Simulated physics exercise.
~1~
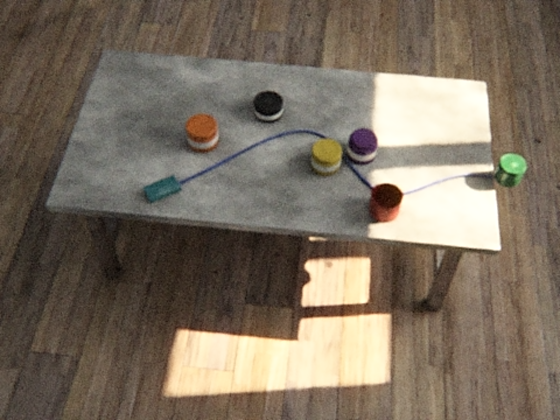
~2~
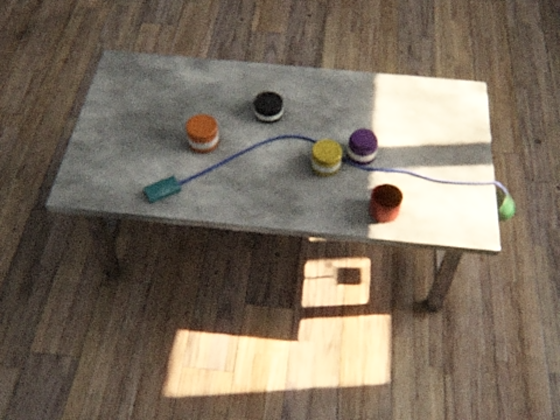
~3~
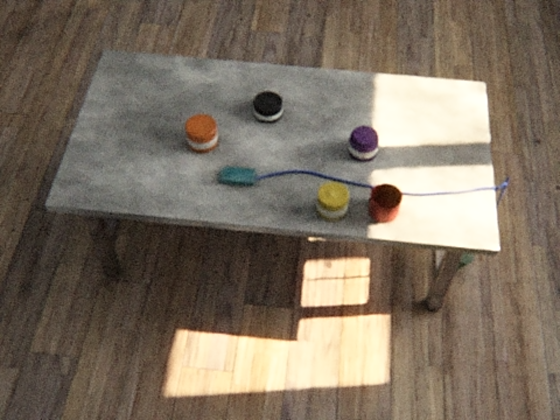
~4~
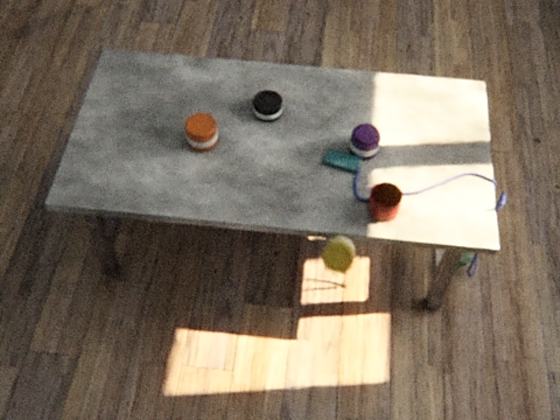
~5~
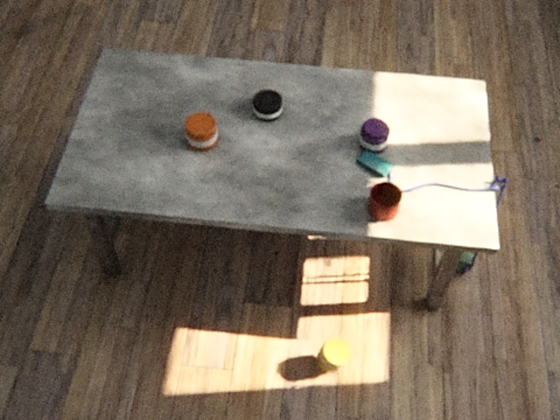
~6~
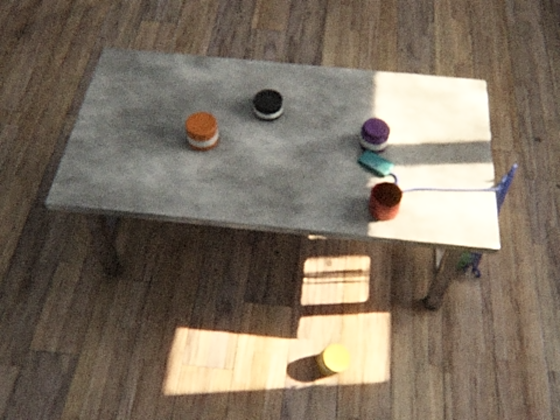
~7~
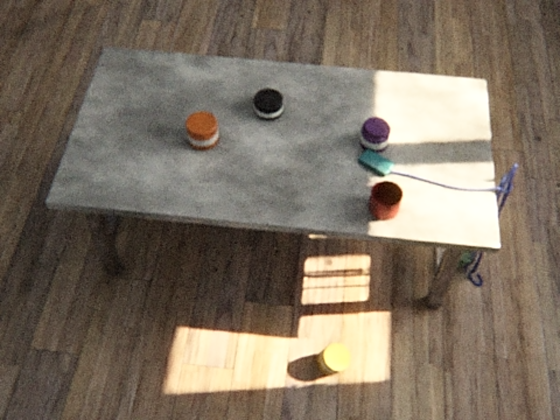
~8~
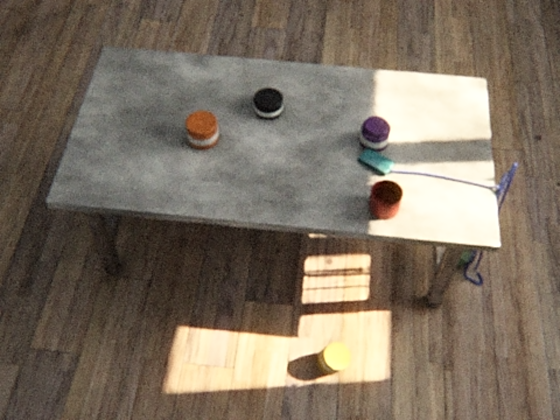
A grey table stands on a wooden floor, seen from above by a slightly swaying camera, with sunlight across its right end. Orange and black canisters sit toward the left and middle, yellow and purple ones further right near a red mug, and a blue cable winds from a teal phone to a green speaker at the right edge. The speaker drops over the edge, dragging the cable and phone rightward. The yellow canister slides forward and falls to the floor. The phone stops by the purple jar, which has shifted slightly, while the cable's end hangs off the right side.
